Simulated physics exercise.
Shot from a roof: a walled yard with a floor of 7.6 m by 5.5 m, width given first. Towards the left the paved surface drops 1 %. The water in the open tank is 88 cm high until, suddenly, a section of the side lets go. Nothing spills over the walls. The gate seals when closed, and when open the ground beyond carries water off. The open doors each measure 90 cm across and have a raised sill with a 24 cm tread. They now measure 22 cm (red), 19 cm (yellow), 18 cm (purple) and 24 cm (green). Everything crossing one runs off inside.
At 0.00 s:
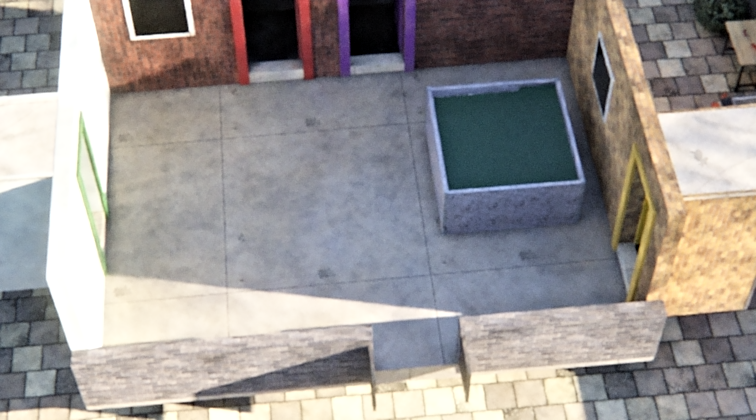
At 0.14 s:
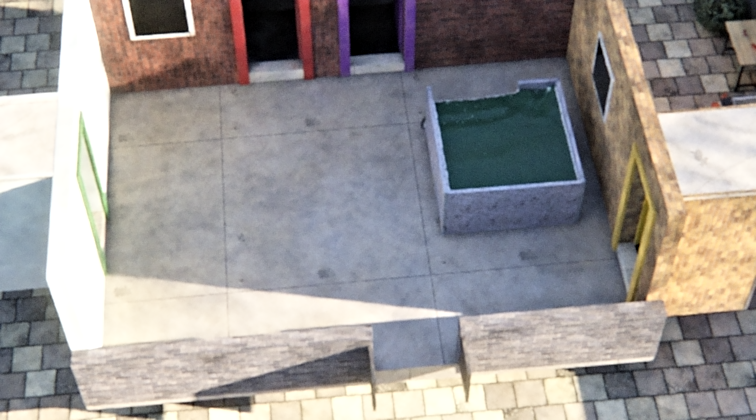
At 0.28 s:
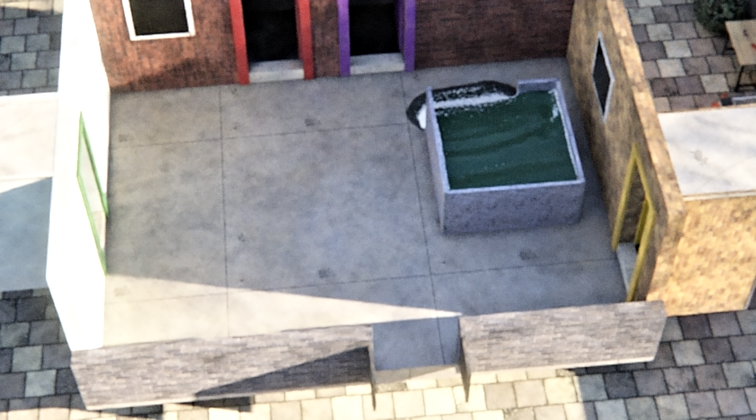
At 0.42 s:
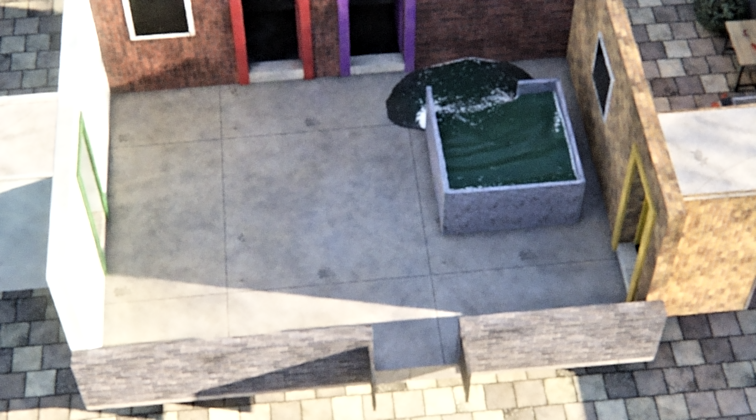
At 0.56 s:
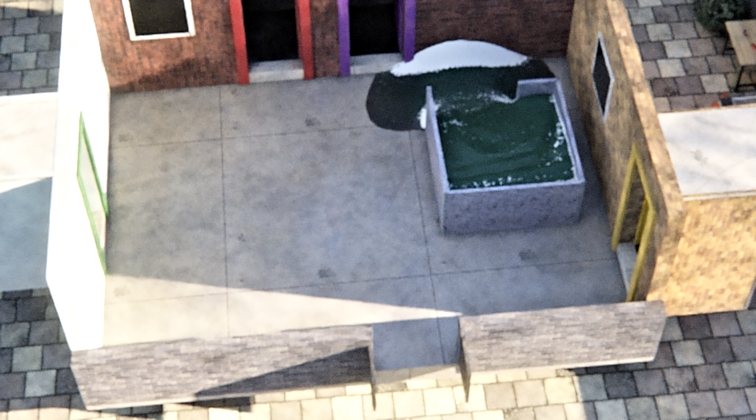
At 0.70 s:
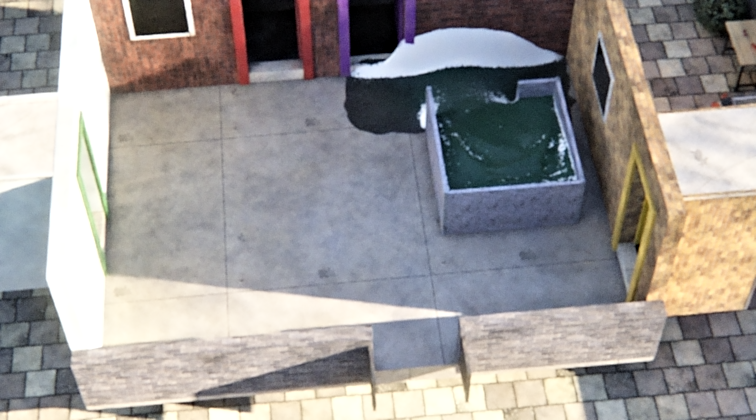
Green water pours from the far side of the open tank and spreads across the paved yard.
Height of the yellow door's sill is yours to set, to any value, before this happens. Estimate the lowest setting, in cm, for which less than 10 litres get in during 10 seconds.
Around 7.5 cm.
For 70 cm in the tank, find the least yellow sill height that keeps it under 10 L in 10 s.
Roughly 5.5 centimetres would do it.
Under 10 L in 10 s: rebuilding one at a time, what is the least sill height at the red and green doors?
You'd want about 7.5 centimetres at red and about 12.5 centimetres at green.
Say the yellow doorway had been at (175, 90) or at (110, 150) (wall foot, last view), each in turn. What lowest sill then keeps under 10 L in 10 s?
12.5 and 24 cm.
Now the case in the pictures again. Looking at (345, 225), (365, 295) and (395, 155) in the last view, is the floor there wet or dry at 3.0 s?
1: Unwetted; 2: Unwetted; 3: Unwetted.
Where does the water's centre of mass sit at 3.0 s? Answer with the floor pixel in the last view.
My guess is close to (430, 145).
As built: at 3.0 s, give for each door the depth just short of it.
Centimetres: Red = 10, yellow = 11, purple = 21, green = 12.
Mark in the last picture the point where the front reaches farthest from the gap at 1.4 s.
Lab note: Front tip approx. (221, 89).
After 1.4 s water covers 15 % of the floor, deepest (62 cm) near (448, 70); it has not reached the yellow door.
After 3.0 s water covers 50 % of the floor, deepest (38 cm) near (636, 332); 11 cm at the yellow door, 0 litres in over its 19 cm sill.
After 10.0 s water covers 95 % of the floor, deepest (18 cm) near (111, 98); 3 cm at the yellow door, 0 litres in over its 19 cm sill.
At the yellow door as built, the water arrived by 2.4 s and peaked near 13 cm at 3.4 s.
Run again over the same 10 s with other heights there, 17 litres in over 6 cm, 6 litres over 8.5 cm. The limit of 10 litres is kept from about 7.5 cm up.
